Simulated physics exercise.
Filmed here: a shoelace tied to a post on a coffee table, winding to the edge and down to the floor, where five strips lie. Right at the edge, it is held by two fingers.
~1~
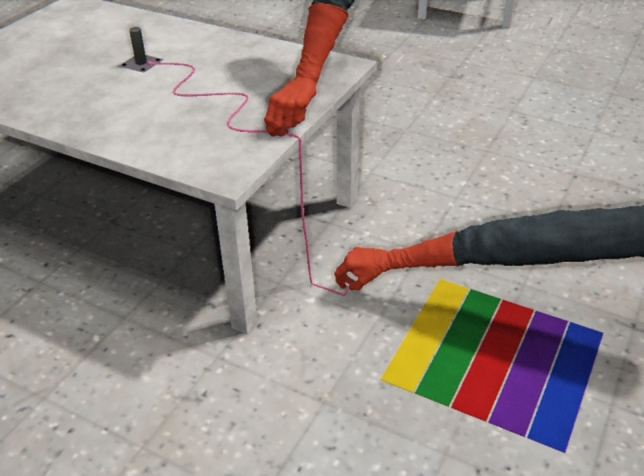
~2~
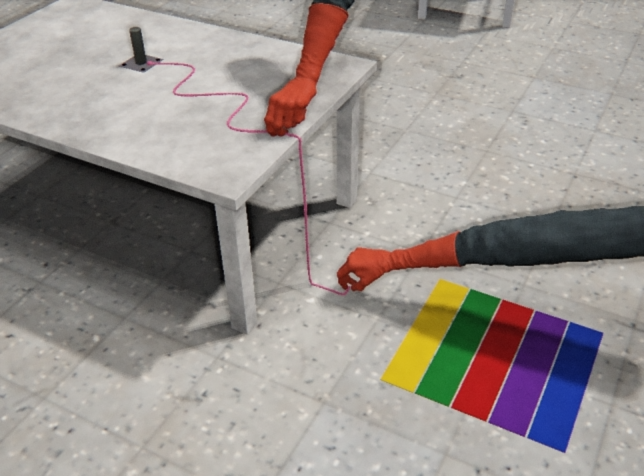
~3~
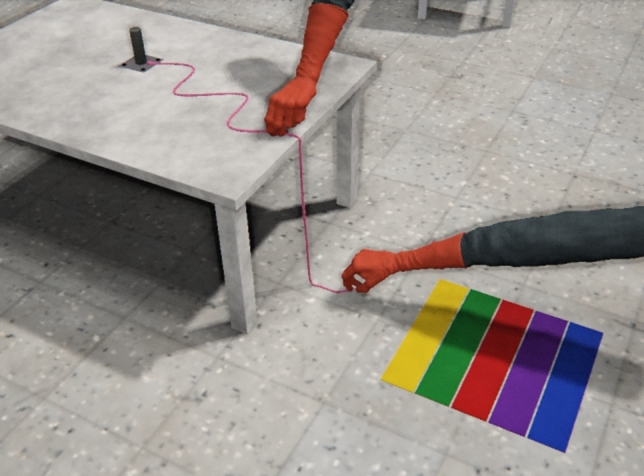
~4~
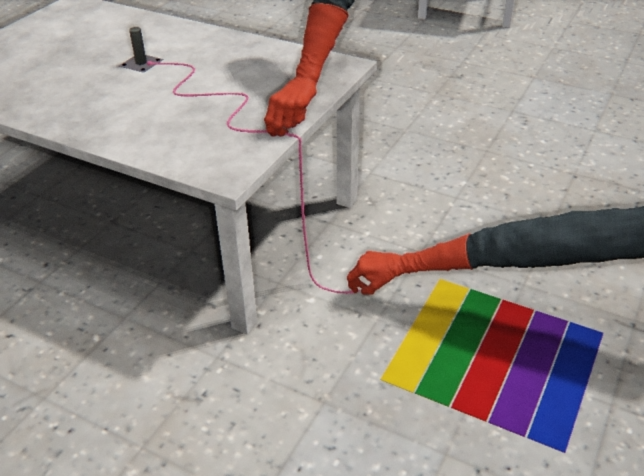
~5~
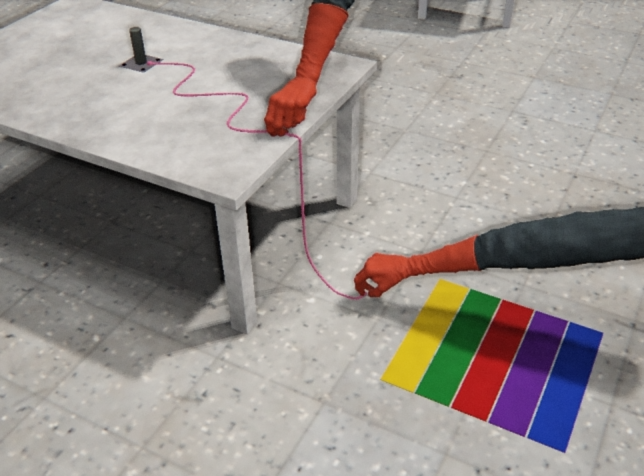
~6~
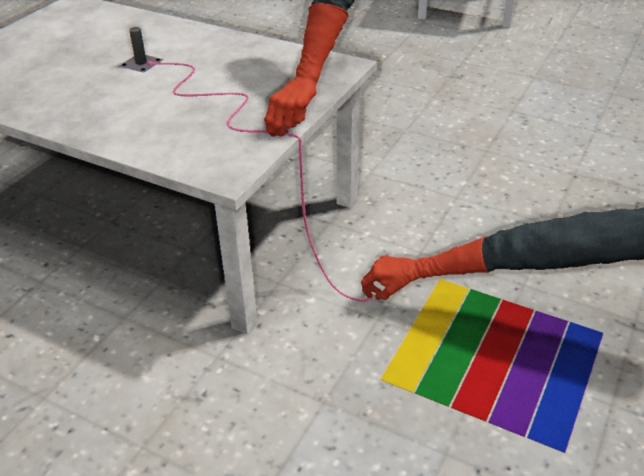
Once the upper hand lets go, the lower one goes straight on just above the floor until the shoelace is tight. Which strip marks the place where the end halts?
The blue strip does.
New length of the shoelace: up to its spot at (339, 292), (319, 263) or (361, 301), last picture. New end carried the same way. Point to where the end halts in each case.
Well, that gives around (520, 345) the first time, (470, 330) the next and (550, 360) the last.
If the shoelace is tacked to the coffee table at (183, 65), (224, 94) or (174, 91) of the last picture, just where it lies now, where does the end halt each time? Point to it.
(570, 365); (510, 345); (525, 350).
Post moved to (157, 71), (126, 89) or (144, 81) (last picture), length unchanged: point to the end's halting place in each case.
Approximate places, in that order: (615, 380), (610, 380), (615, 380).
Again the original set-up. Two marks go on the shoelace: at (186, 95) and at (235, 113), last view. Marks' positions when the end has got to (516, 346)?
The two spots land somewhere near (230, 99) and (307, 132).
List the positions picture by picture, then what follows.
End (347, 286); yellow (408, 366); green (442, 379); red (478, 393); purple (515, 407); blue (554, 422), in the first frame.
End (349, 287); shoelace through (187, 65) (186, 95) (240, 108) (280, 133) (305, 200) (308, 264), in the second frame.
End (354, 288), in the third frame.
End (359, 290); shoelace through (187, 65) (186, 95) (240, 108) (280, 133) (302, 199) (309, 264), in the fourth frame.
End (366, 293), in the fifth frame.
End (373, 295); shoelace through (187, 65) (186, 95) (240, 108) (280, 133) (303, 199) (320, 265), in the sixth frame.
Soon after, end near (516, 346); over red.
After that, end near (554, 359); over purple.
At the stop, end near (576, 367); over blue. The end stops over the blue strip.
